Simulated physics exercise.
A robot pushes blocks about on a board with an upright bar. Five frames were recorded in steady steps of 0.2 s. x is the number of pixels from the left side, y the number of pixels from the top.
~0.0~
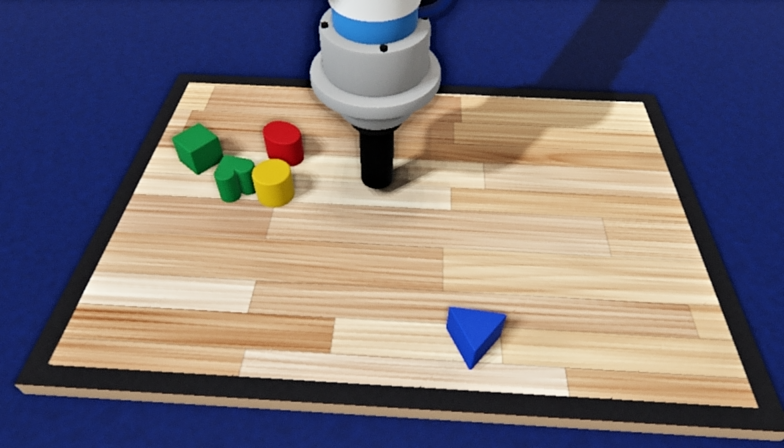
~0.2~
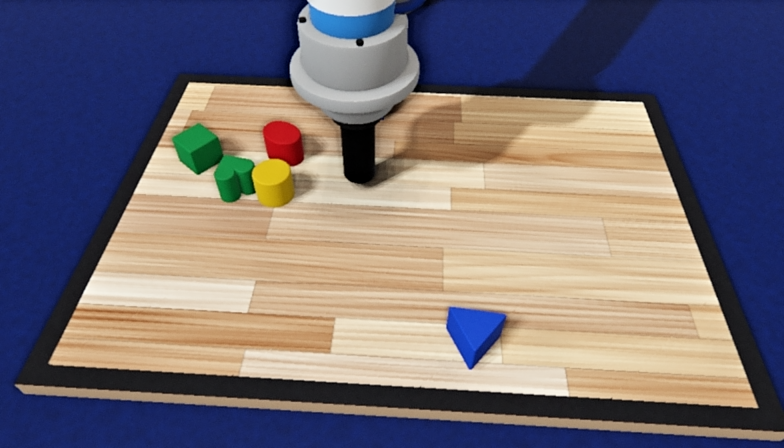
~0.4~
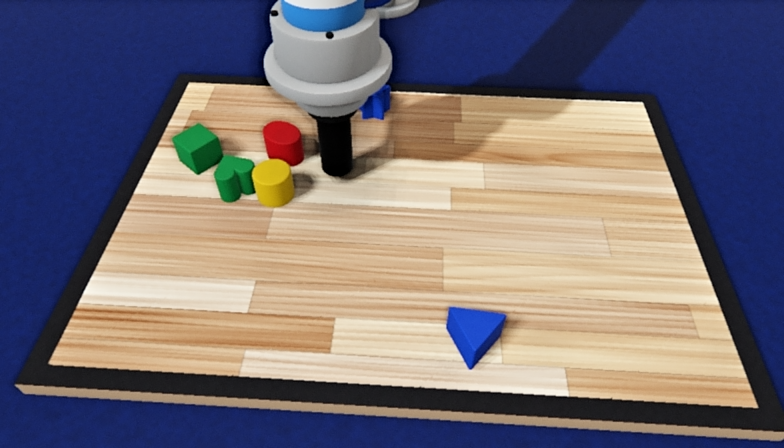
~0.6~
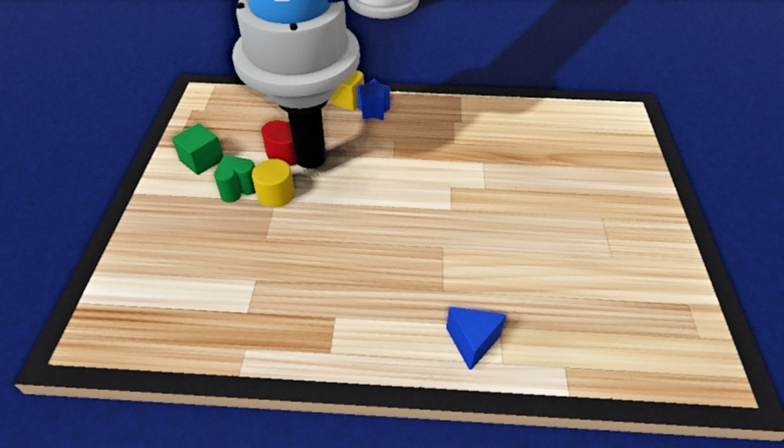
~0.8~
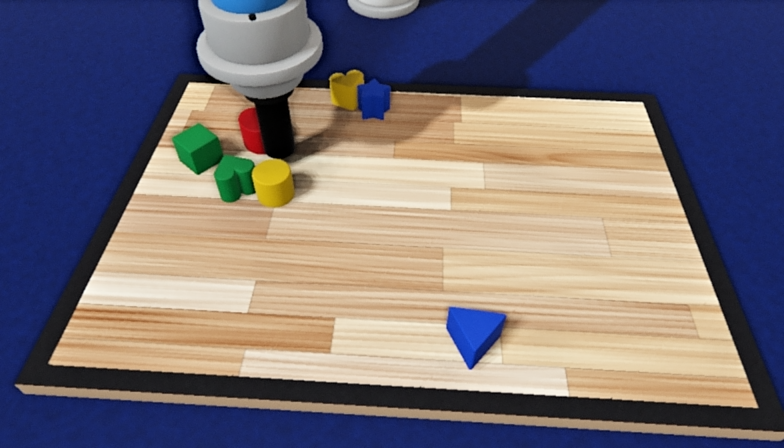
On a wooden board, a robot's upright black bar slid left past the blue pieces at the back and nudged the red block left and slightly backward, while the other blocks stayed still.
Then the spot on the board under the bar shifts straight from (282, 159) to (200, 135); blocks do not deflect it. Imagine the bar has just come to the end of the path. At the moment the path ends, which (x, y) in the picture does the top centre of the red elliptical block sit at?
Close to (222, 96).
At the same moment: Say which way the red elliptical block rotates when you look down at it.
It twists clockwise.
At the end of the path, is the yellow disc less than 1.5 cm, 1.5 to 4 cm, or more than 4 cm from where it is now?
It goes hardly anywhere, under 1.5 cm.
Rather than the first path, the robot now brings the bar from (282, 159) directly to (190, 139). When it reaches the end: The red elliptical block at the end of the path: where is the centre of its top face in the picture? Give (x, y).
So, by the moment the path ends, you'll find the top centre of the red elliptical block at (228, 102).
What follows on the original path. One third of the way, bar at (251, 141); red elliptical block at (237, 107), turned 30° clockwise.
Two thirds of the way, bar at (223, 133); red elliptical block at (226, 99), turned 80° clockwise.
At the end, bar at (197, 126); green square at (191, 137), turned 15° anticlockwise; red elliptical block at (222, 96), turned 105° clockwise; yellow disc in place.
